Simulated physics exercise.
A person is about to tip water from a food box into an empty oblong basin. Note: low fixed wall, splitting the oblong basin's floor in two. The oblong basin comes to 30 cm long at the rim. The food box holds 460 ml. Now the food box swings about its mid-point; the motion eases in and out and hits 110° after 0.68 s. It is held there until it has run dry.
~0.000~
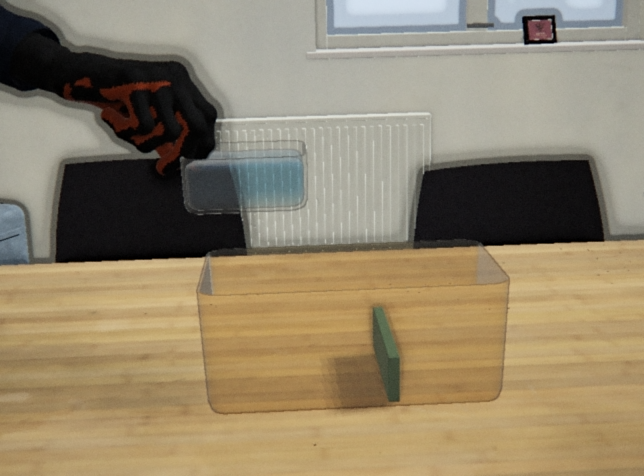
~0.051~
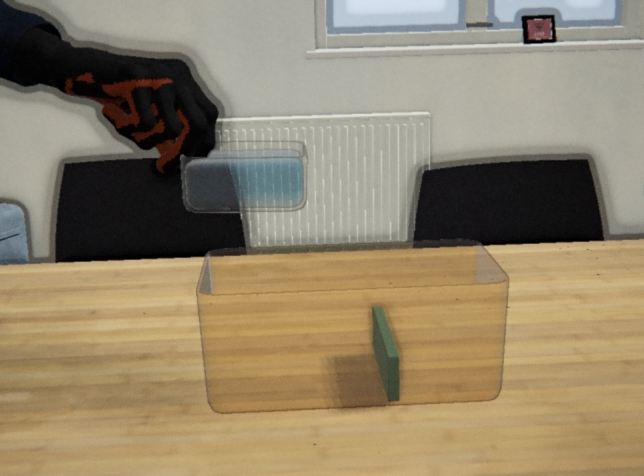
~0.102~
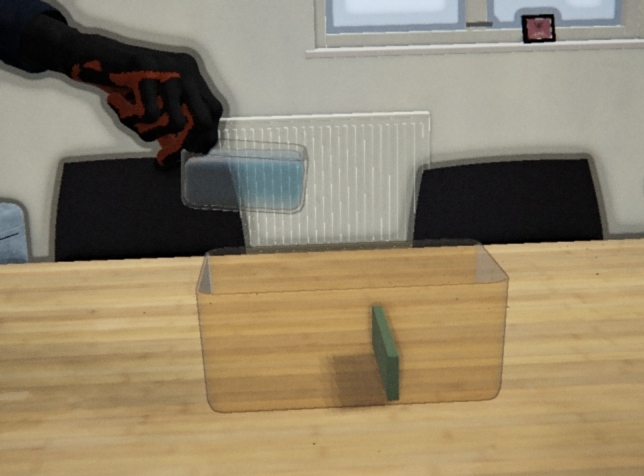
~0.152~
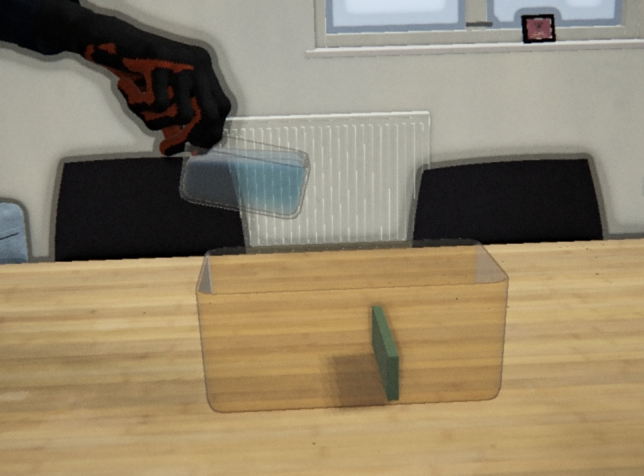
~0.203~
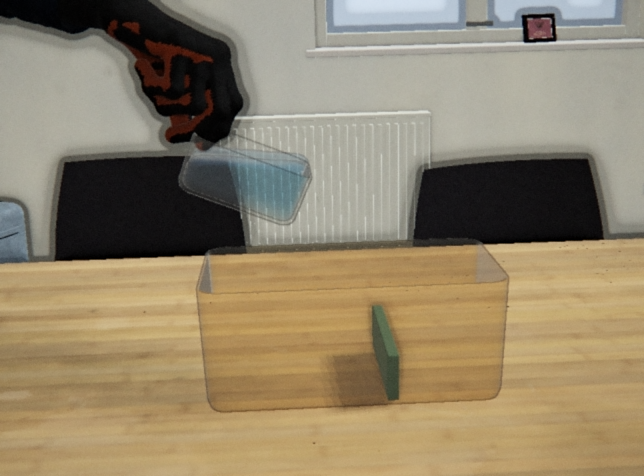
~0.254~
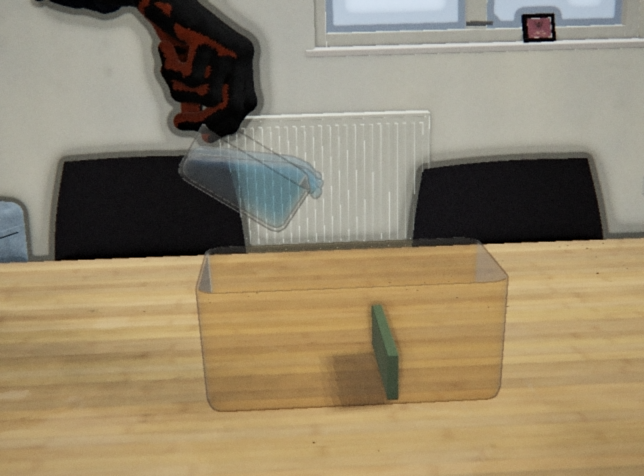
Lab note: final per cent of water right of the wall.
Approx. 7 %.
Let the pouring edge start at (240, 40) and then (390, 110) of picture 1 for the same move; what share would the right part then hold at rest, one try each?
5 per cent first, 85 per cent second.
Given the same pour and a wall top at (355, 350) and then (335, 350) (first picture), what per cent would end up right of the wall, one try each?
The first try gives 65 percent and the second 75 percent.
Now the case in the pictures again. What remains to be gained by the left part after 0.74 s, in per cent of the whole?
About 0 percent.
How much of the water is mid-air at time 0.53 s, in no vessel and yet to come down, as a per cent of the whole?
About 22 per cent.
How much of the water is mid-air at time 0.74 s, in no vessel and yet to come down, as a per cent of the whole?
Roughly 4 per cent.
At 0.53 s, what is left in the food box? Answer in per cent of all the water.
Near 10 in a hundred.
Then, 0.53 s in, the tilt is 98° and 10 per cent is still to pour, 63 is left of the wall and 4 right of it.
Then, 0.74 s in, the tilt is 110° and 2 per cent is still to pour, 89 is left of the wall and 5 right of it.
Then, 0.95 s in, the tilt is 110° and 0 per cent is still to pour, 89 is left of the wall and 7 right of it.
Then, 1.18 s in, the tilt is 110° and 0 per cent is still to pour, 89 is left of the wall and 7 right of it.
Finally, 89 per cent lies left of the wall, 7 right of it and 3 outside.
